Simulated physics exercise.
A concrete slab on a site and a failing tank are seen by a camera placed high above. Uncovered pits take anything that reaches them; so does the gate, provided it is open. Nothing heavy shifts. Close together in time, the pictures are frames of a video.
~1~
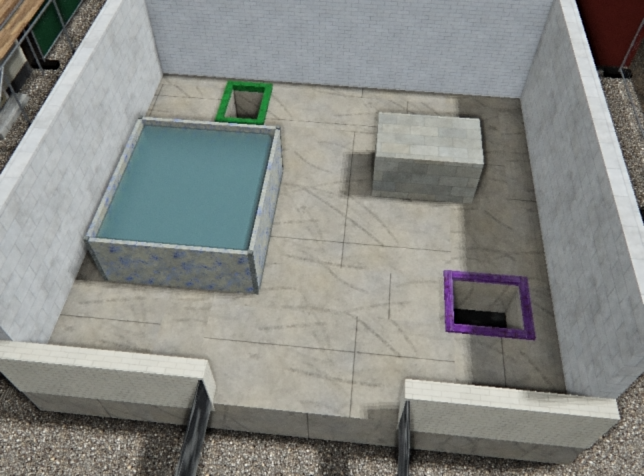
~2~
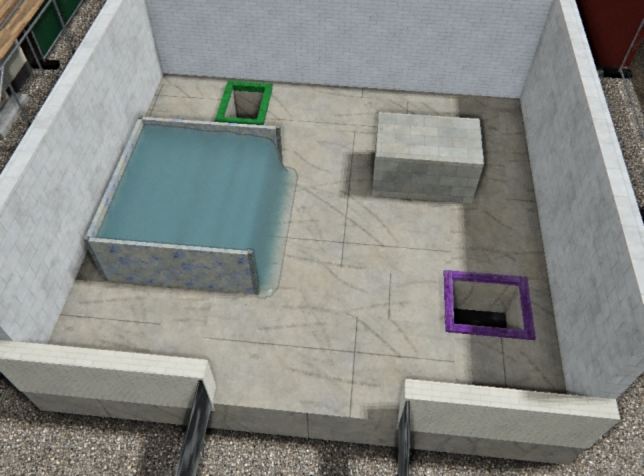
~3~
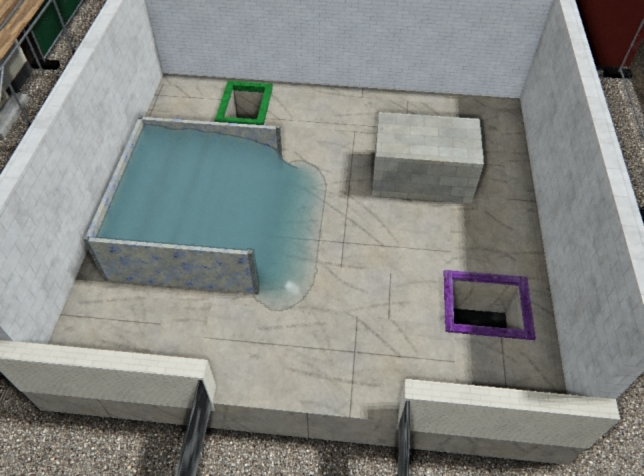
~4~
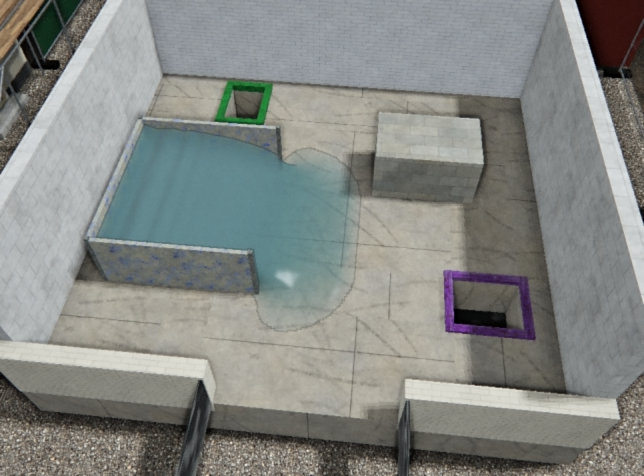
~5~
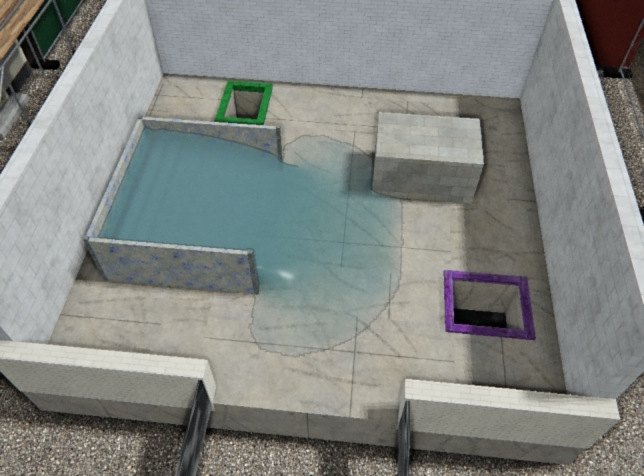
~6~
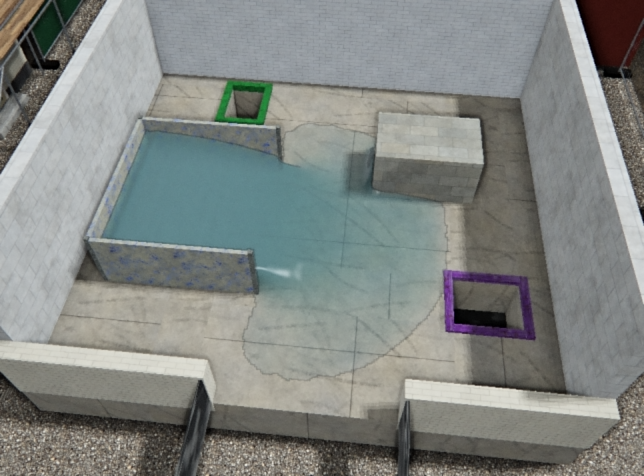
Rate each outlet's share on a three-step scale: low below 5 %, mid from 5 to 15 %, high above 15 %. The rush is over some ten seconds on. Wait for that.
Scale: Gate - mid, green pit - low, purple pit - high.
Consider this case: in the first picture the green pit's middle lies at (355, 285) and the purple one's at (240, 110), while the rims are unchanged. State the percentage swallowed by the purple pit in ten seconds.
Out of every hundred parts, the purple pit gets 2.
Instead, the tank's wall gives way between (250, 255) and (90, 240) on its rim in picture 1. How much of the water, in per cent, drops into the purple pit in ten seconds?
I'd estimate the purple pit takes around 8 percent.
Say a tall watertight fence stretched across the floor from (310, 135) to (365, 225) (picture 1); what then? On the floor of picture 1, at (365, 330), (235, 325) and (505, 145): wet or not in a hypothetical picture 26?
Result in the order given: Drowned, unaffected, drowned.
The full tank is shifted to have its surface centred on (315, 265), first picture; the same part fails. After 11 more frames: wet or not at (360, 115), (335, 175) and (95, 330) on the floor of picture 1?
Spot one unwetted, spot two unwetted, spot three unwetted.
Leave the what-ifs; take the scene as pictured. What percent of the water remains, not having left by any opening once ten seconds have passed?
Roughly 56 per cent.
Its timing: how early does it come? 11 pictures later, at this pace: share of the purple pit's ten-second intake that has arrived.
Around 25 percent.
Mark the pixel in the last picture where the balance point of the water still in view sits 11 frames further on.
It is around (351, 233).
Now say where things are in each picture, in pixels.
The first picture shows the water tank at (191, 183) is whole and still.
In the second picture, water pours out at (267, 214) and has run to (268, 292).
In the third picture, the front is at (282, 304), out from the gap at (267, 215).
In the fourth picture, the front is at (296, 324), out from the gap at (267, 217).
In the fifth picture, the front is at (337, 339), out from the gap at (267, 217).
In the sixth picture, water pours out at (267, 217) and has run to (440, 280).
A moment on, water covers 45 % of the floor; the gate 0 %, the green pit 0 %, the purple pit 2 %.
Next, water covers 60 % of the floor; the gate 1 %, the green pit 0 %, the purple pit 7 %.
Then, water covers 65 % of the floor; the gate 2 %, the green pit 0 %, the purple pit 17 %.
Later, water covers 85 % of the floor; the gate 7 %, the green pit 0 %, the purple pit 26 %.
In the end, water covers 95 % of the floor; the gate 13 %, the green pit 1 %, the purple pit 29 %.
